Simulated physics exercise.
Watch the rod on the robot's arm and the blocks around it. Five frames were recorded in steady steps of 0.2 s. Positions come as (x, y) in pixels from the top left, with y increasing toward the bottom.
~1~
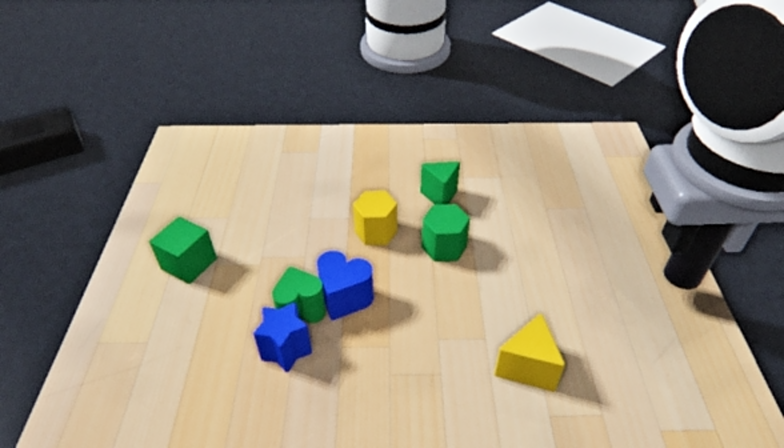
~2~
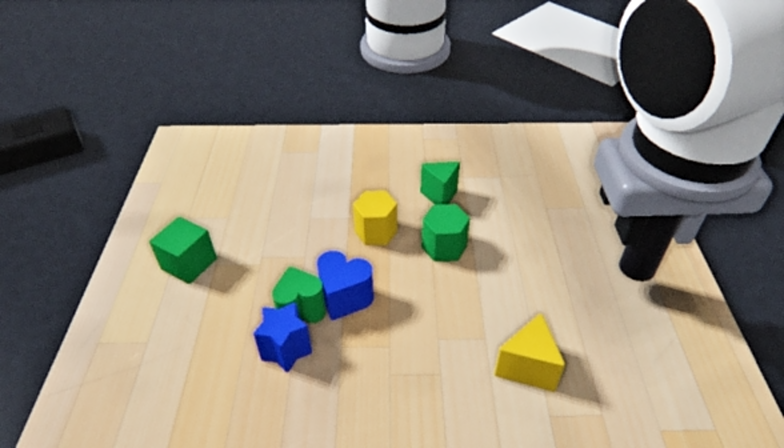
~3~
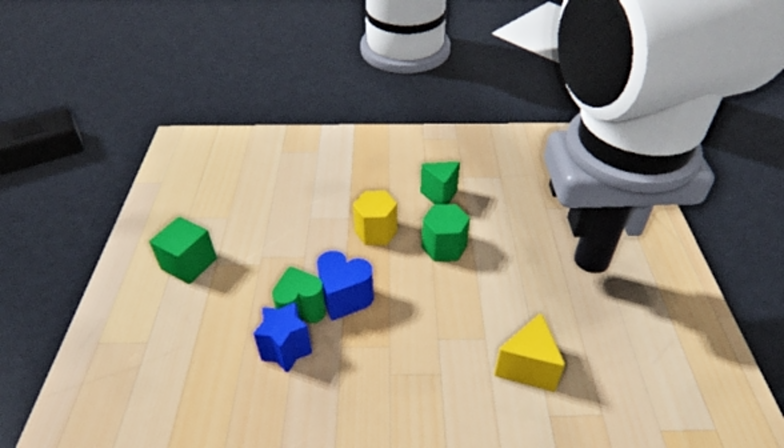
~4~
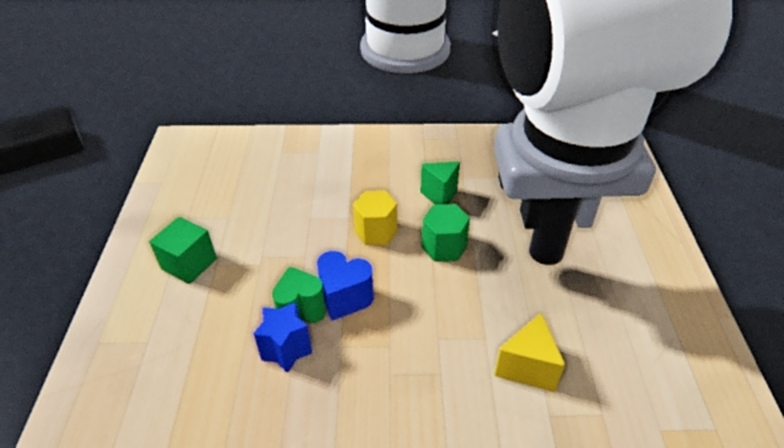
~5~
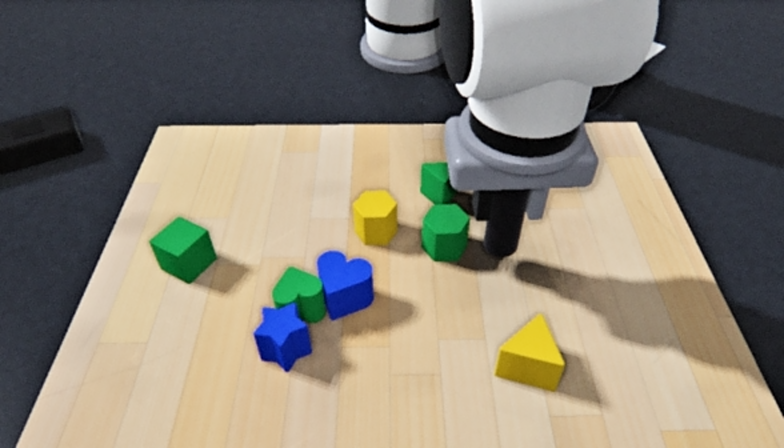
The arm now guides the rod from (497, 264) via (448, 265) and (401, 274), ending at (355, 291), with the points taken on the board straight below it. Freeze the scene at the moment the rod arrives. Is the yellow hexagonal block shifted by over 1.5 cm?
The answer is no.
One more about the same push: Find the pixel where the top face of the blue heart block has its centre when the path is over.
Final place: (313, 284).
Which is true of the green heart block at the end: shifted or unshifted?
Shifted.
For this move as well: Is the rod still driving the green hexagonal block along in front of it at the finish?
Short answer: No.
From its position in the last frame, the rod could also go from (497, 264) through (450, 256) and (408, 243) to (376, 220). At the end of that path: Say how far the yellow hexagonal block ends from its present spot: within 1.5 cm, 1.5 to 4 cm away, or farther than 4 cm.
The distance will be above 4 cm.
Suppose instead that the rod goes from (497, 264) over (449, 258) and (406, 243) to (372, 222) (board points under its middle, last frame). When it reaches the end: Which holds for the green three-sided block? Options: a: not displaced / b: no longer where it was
My pick is a.
On the path given first. One third of the way, rod (449, 247); green hexagonal block (428, 213), turned 35° clockwise.
Two thirds of the way, rod (400, 256); green hexagonal block (421, 212), turned 55° clockwise.
At the end, rod (354, 273); green heart block (269, 292), turned 25° clockwise; blue heart block (313, 284); yellow hexagonal block still; green hexagonal block (421, 212), turned 55° clockwise.
